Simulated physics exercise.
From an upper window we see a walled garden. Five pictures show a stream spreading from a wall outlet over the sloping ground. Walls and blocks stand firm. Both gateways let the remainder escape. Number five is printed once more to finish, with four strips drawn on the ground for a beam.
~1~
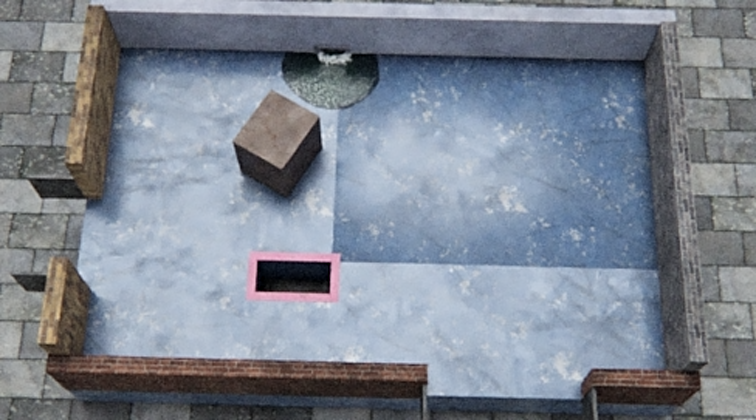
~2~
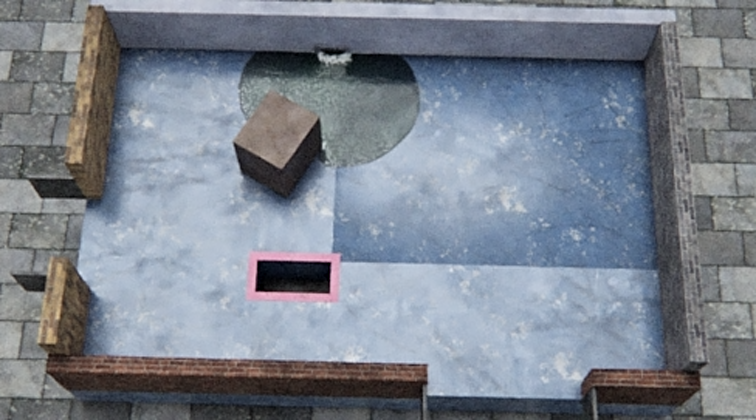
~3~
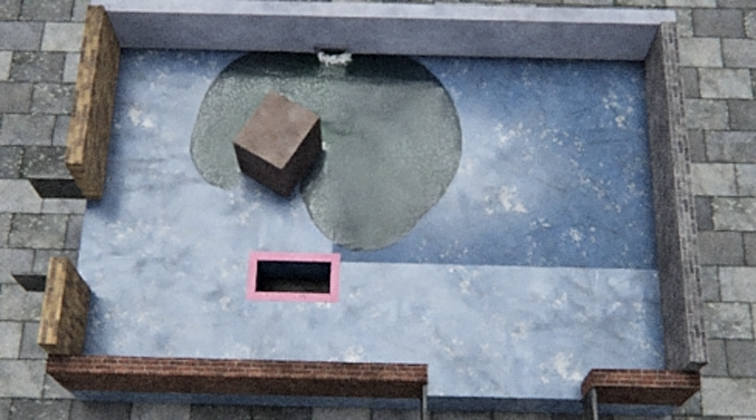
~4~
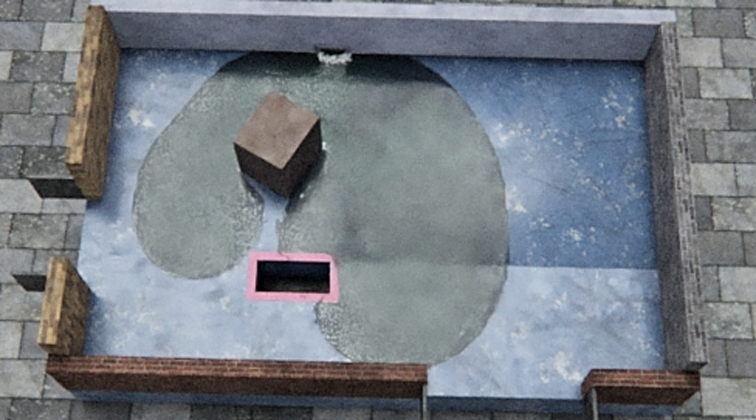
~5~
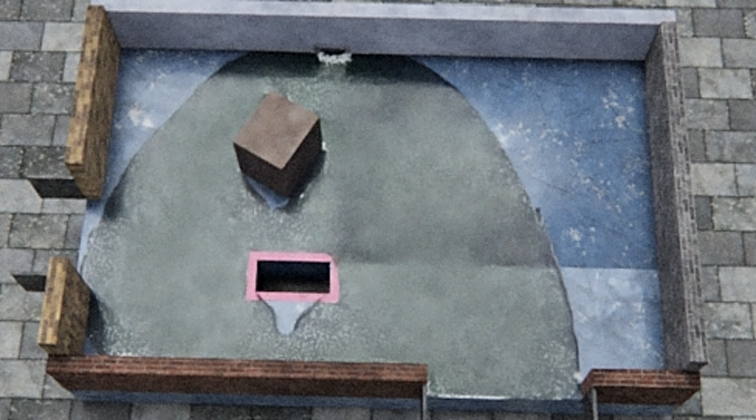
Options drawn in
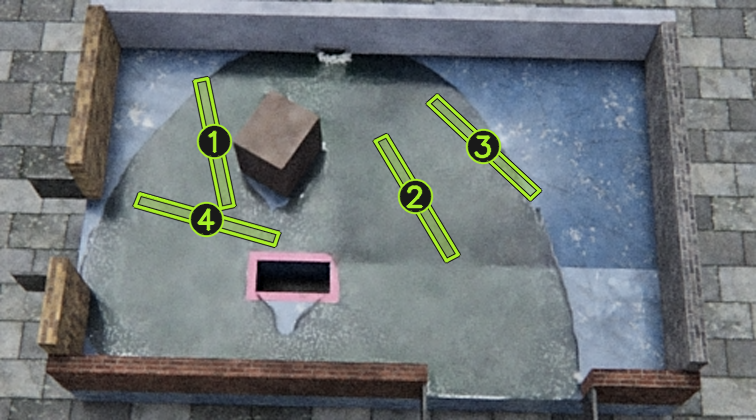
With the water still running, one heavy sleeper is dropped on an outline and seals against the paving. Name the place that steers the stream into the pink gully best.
It is 1.
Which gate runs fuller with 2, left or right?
The right one.
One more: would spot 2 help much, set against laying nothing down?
No.
On the marked copy, 1 from (201, 79) to (227, 206); 2 from (380, 138) to (452, 257); 3 from (432, 99) to (535, 194); 4 from (137, 199) to (276, 239).
With 1, about 33 % of the stream runs into the pink gully, about 64 % out by the gates.
With 2, about 26 % of the stream runs into the pink gully, about 74 % out by the gates.
With 3, about 25 % of the stream runs into the pink gully, about 74 % out by the gates.
With 4, about 26 % of the stream runs into the pink gully, about 73 % out by the gates.
